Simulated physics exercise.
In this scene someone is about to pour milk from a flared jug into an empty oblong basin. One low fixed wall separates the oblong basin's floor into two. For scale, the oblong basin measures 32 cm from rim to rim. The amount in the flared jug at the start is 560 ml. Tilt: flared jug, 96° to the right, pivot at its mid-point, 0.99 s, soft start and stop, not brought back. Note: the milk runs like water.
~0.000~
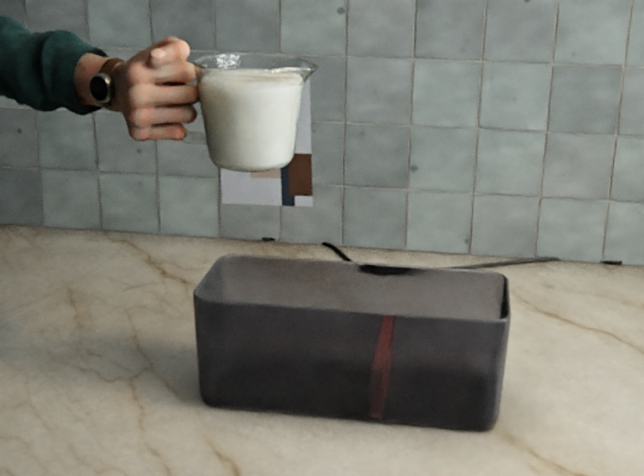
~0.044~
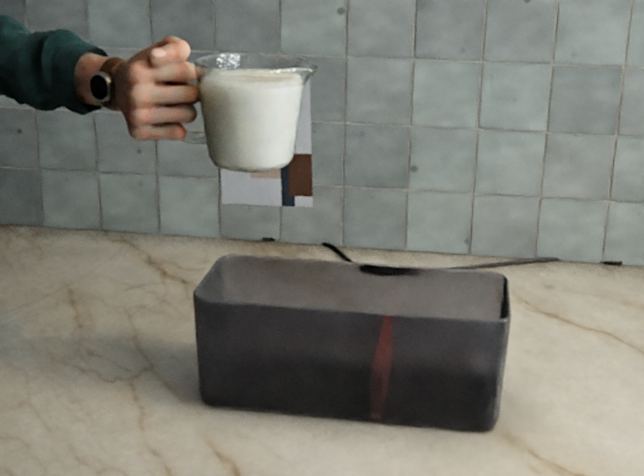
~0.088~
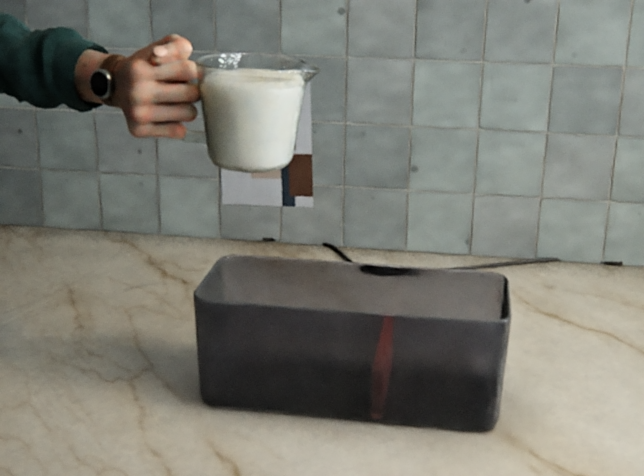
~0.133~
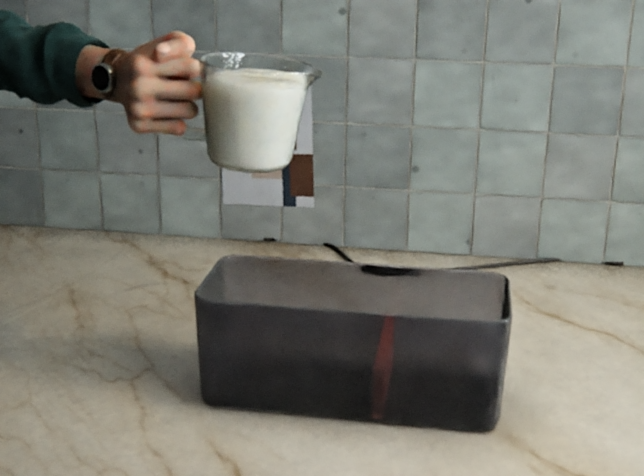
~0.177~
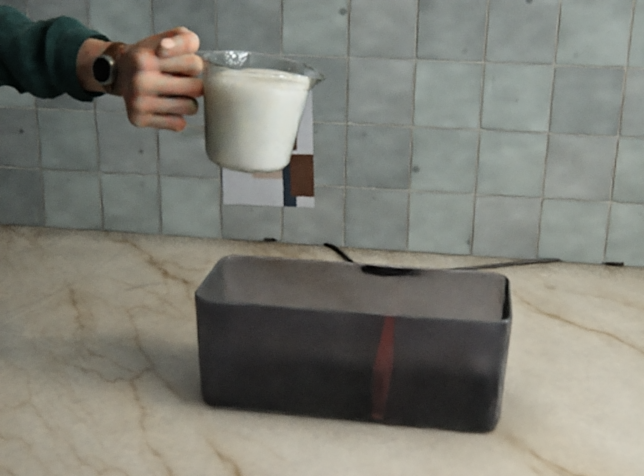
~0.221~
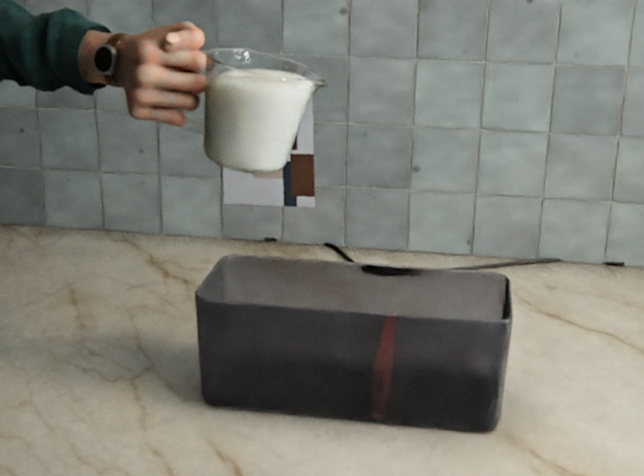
To begin with, a hand wearing a watch holds a clear jug of milk almost still and upright, above and to the left of an empty dark oblong basin on a marbled counter. Then the hand slowly tilts the jug slightly to the right, its rim dipping a little, while the basin stays still.
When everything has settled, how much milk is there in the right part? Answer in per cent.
54 out of 100.
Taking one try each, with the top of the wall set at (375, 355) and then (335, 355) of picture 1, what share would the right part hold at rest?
75 per cent first, 95 per cent second.
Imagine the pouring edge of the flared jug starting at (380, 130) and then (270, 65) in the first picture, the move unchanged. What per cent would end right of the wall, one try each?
Respectively about 95 and 0 percent.
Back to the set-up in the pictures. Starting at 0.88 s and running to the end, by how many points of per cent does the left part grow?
32 %.
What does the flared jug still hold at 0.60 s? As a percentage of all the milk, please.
Around 74 in a hundred.
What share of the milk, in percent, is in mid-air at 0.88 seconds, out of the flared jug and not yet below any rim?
Something like 26 per cent of the total.
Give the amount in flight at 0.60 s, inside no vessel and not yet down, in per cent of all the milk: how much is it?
Close to 22 per cent, I'd say.
After 0.60 s the tilt is 64° and 74 per cent is still to pour, 2 is left of the wall and 3 right of it.
After 0.88 s the tilt is 93° and 22 per cent is still to pour, 12 is left of the wall and 41 right of it.
After 1.17 s the tilt is 96° and 2 per cent is still to pour, 40 is left of the wall and 53 right of it.
After 1.49 s the tilt is 96° and 0 per cent is still to pour, 45 is left of the wall and 54 right of it.
In the end 45 per cent lies left of the wall, 54 right of it and 1 outside.
